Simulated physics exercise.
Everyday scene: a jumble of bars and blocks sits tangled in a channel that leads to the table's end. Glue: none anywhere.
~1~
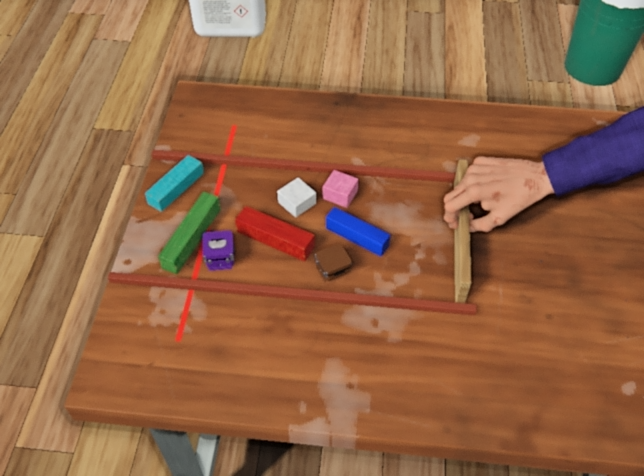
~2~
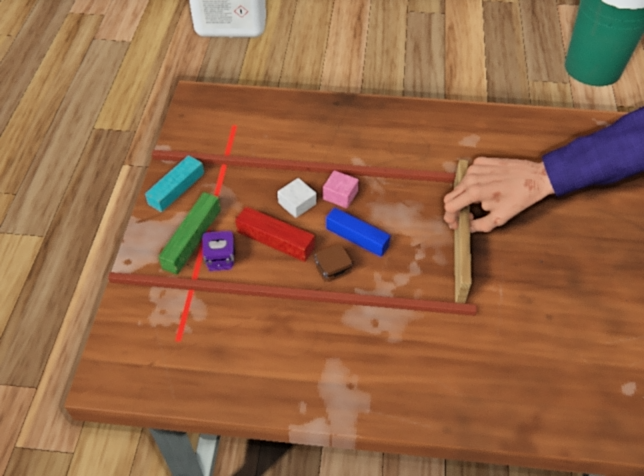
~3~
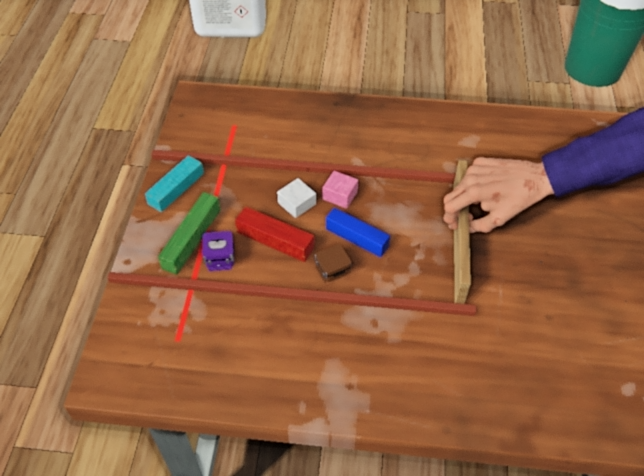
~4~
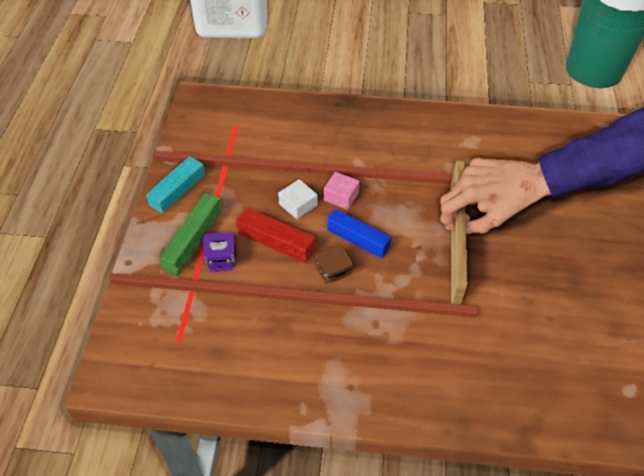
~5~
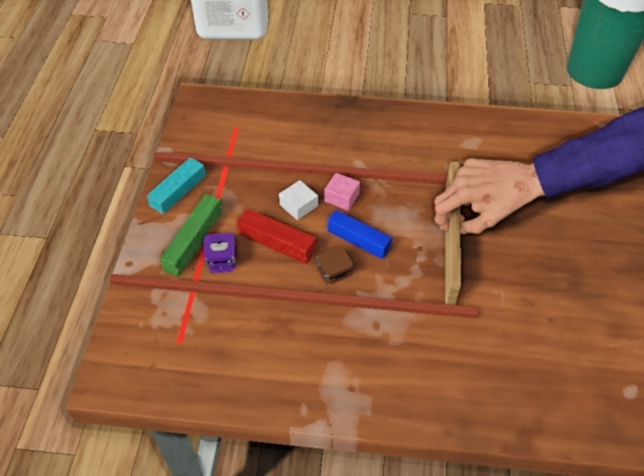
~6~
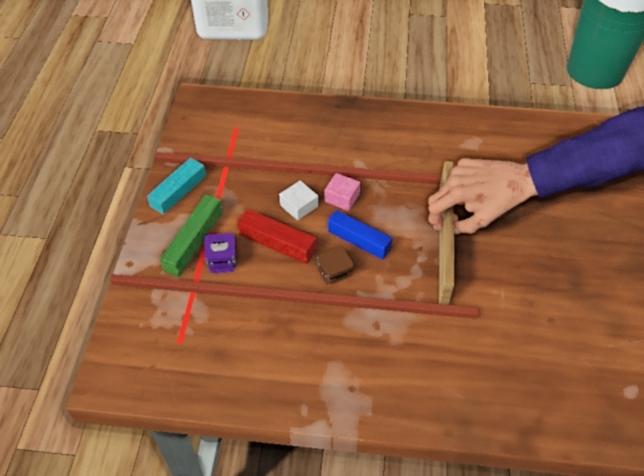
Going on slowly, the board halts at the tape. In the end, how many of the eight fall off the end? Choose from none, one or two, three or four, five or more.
Final count: None.
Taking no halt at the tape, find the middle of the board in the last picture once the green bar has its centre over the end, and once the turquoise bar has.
The middle is at (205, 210) when it's the green bar, and at (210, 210) when it's the turquoise bar.
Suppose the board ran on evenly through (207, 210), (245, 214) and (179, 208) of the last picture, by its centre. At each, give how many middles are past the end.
Respectively 1, 0 and 2.
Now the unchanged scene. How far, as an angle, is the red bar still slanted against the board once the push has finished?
About 30° out of line.
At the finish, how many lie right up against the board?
Number in contact with it: 3.
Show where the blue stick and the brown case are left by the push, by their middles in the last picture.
Blue stick at about (190, 212), brown case at about (180, 264).
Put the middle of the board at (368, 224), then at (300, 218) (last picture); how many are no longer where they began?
1 and 5.
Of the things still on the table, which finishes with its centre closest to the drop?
That would be the turquoise bar.
Early on, none off yet; turquoise bar at rest near (177, 185); green bar at rest near (193, 235); purple case at rest near (221, 253).
A while later, none off yet; turquoise bar moving near (174, 185); green bar travelled a little near (167, 231); purple case travelled about its own width near (190, 250).
Finally, the number that fall off is zero.
